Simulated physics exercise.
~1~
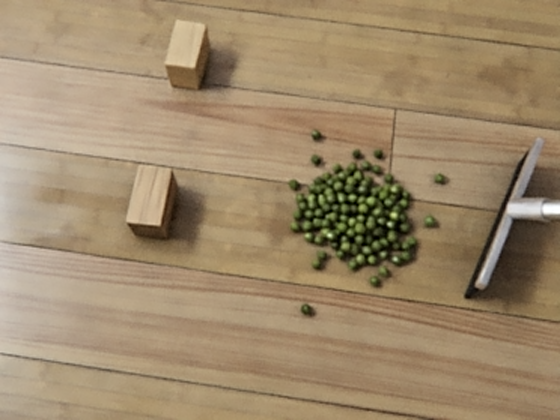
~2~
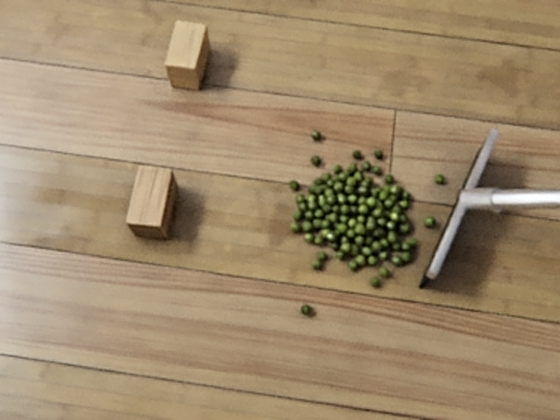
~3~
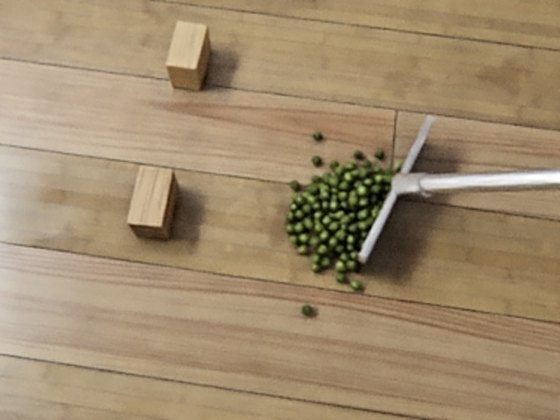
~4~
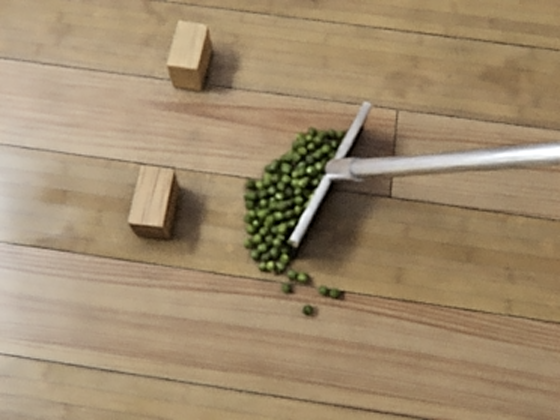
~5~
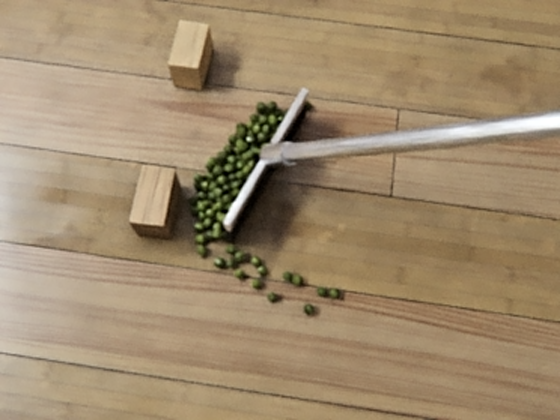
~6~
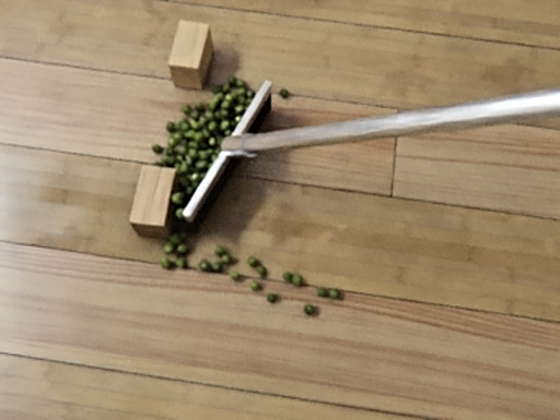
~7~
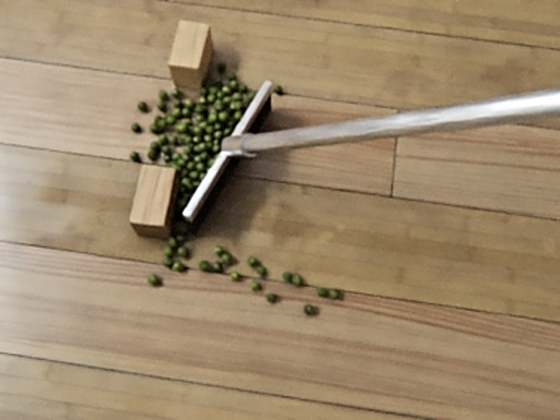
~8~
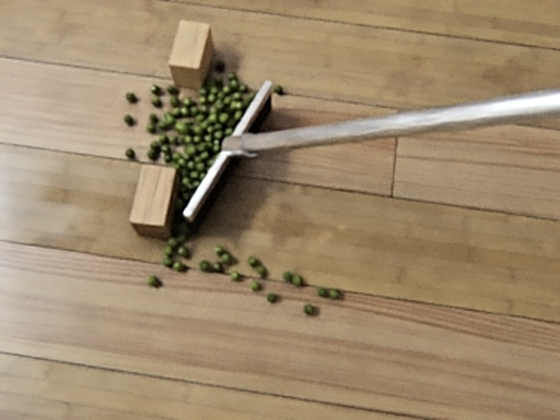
A squeegee pushes a pile of small green olives left across a wooden floor and stops, leaving most bunched before two blocks.
